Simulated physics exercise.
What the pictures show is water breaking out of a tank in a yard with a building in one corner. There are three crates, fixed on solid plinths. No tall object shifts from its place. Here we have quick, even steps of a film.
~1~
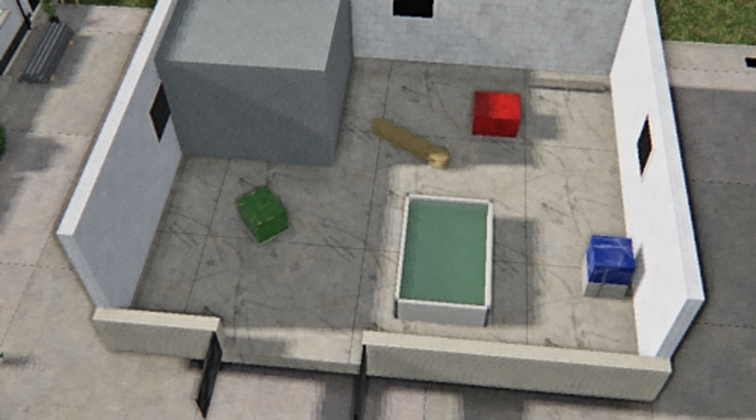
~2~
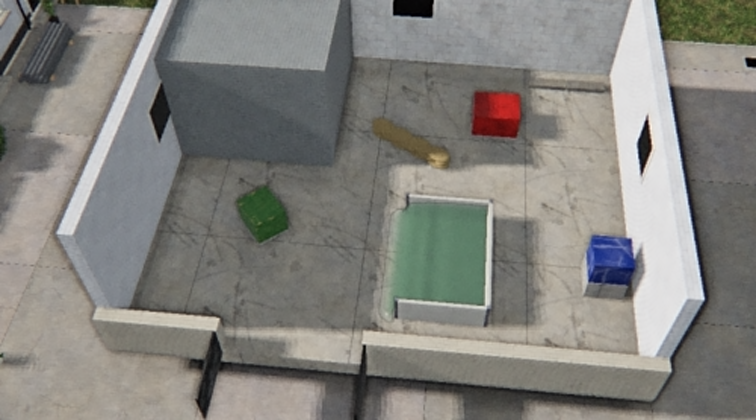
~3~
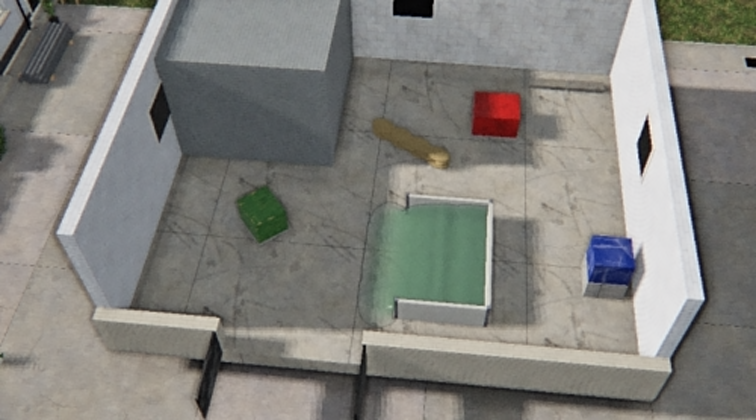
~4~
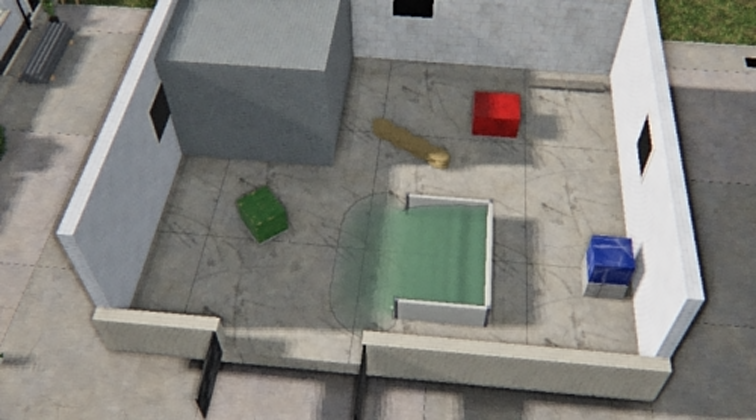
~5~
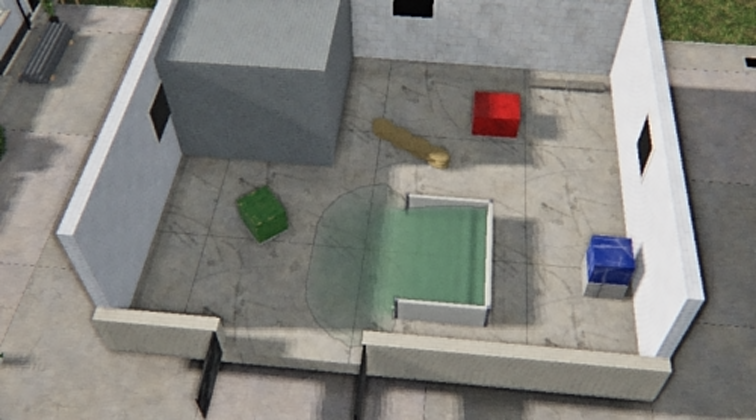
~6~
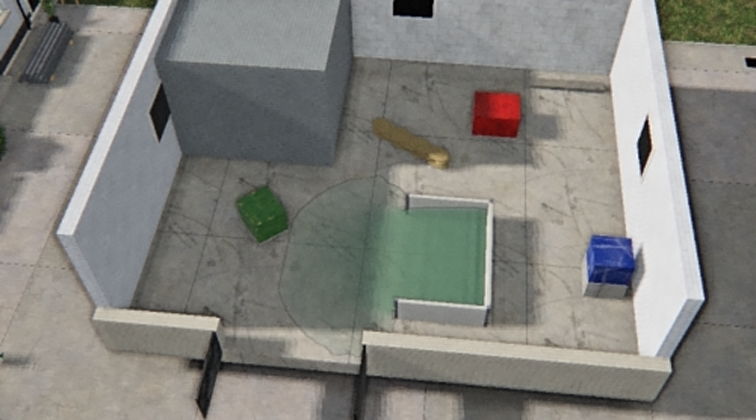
In a walled yard, water pours from a tank's open left side and spreads leftward.
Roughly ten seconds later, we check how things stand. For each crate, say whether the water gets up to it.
Blue crate: No; red crate: No; green crate: Yes.
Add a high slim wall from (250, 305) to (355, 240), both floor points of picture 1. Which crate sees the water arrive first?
It's the crate marked green.
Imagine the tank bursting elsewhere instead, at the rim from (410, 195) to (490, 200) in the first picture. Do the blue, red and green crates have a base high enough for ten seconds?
The blue one is not reached; the red one is reached; the green one is not reached.
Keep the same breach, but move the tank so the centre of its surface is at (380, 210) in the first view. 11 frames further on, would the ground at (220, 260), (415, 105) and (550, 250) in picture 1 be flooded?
First drenched; next unwetted; last unwetted.
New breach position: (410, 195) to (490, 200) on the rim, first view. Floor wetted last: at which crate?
The crate marked blue, by my reading.
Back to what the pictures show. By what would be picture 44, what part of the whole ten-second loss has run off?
Close to 55 %.
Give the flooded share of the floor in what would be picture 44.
Roughly 40 percent, I reckon.
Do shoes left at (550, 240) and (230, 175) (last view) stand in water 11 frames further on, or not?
Going in order, I'd say clear for the first and drenched for the second.
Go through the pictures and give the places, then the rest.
In the first frame, the tank at (446, 251) is whole and still.
In the second frame, water pours out at (404, 258) and has run to (400, 212).
In the third frame, water pours out at (404, 259) and has run to (388, 206).
In the fourth frame, water pours out at (404, 259) and has run to (374, 198).
In the fifth frame, the front is at (346, 198), out from the gap at (404, 260).
In the sixth frame, water pours out at (404, 260) and has run to (284, 290).
A moment on, water covers 25 % of the floor; the blue crate not reached, the red crate not reached, the green crate water round its plinth.
Next, water covers 35 % of the floor; the blue crate not reached, the red crate not reached, the green crate water round its plinth.
Then, water covers 35 % of the floor; the blue crate not reached, the red crate not reached, the green crate water round its plinth.
Later, water covers 40 % of the floor; the blue crate not reached, the red crate not reached, the green crate water round its plinth.
In the end, water covers 55 % of the floor; the blue crate stayed above the water, the red crate stayed above the water, the green crate was topped.
